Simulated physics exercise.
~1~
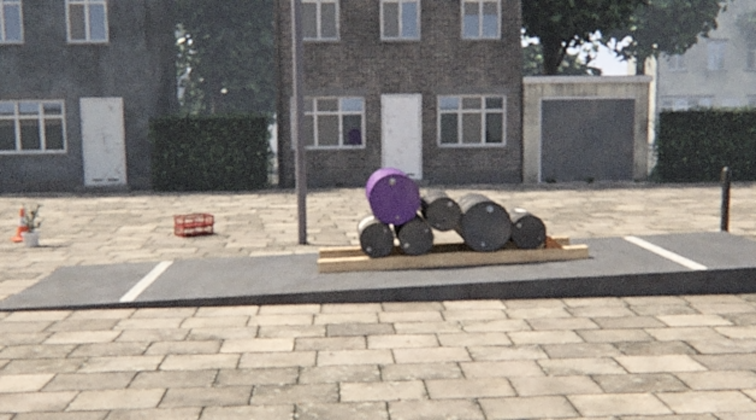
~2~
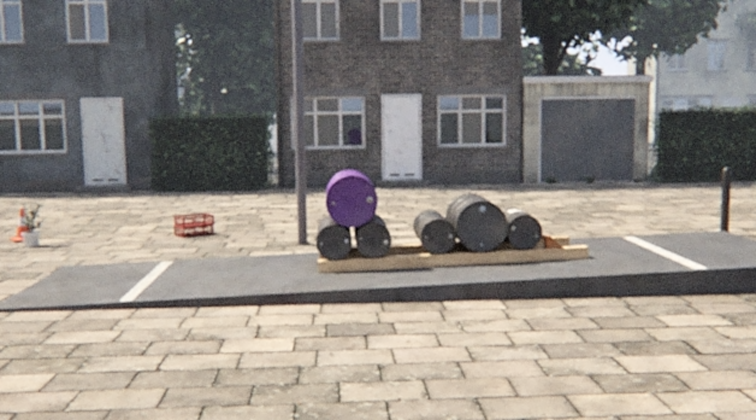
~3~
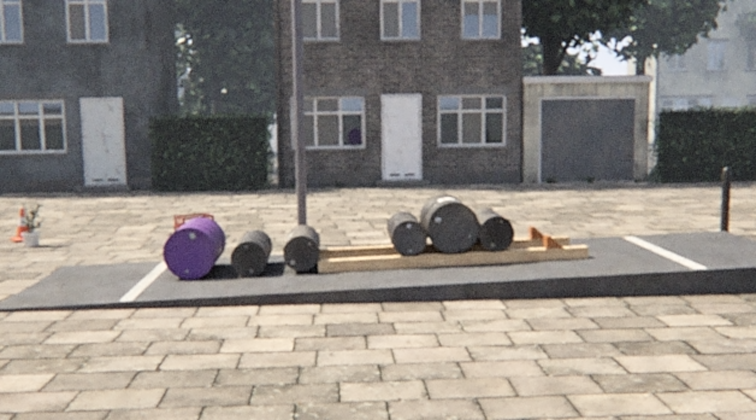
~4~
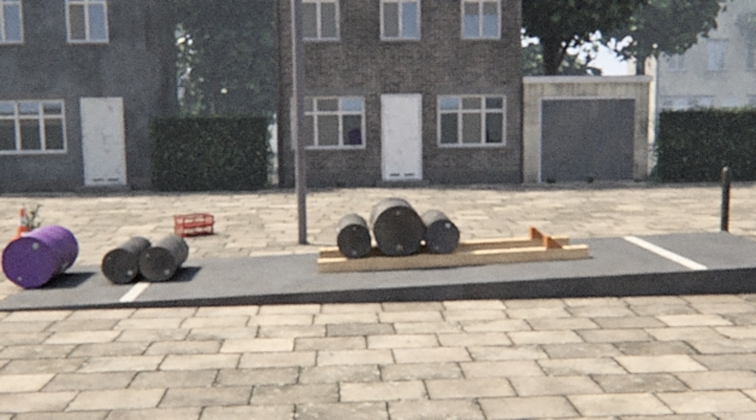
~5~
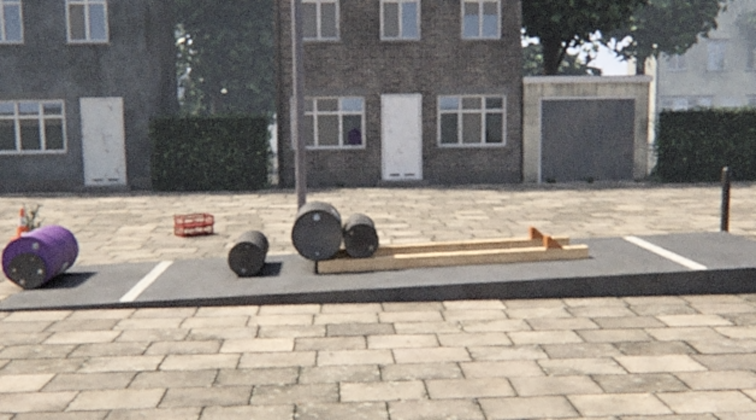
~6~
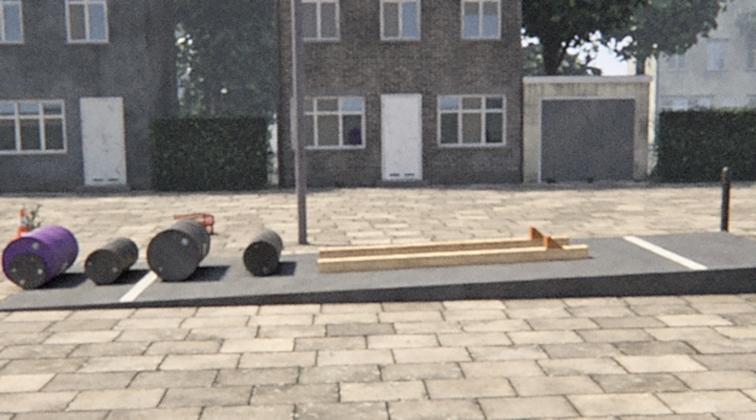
A purple drum sat atop a stack of dark drums on timber bearers, then rolled left and came down with two of them, stopping past the left white line; the other dark drums followed, leaving the bearers empty.
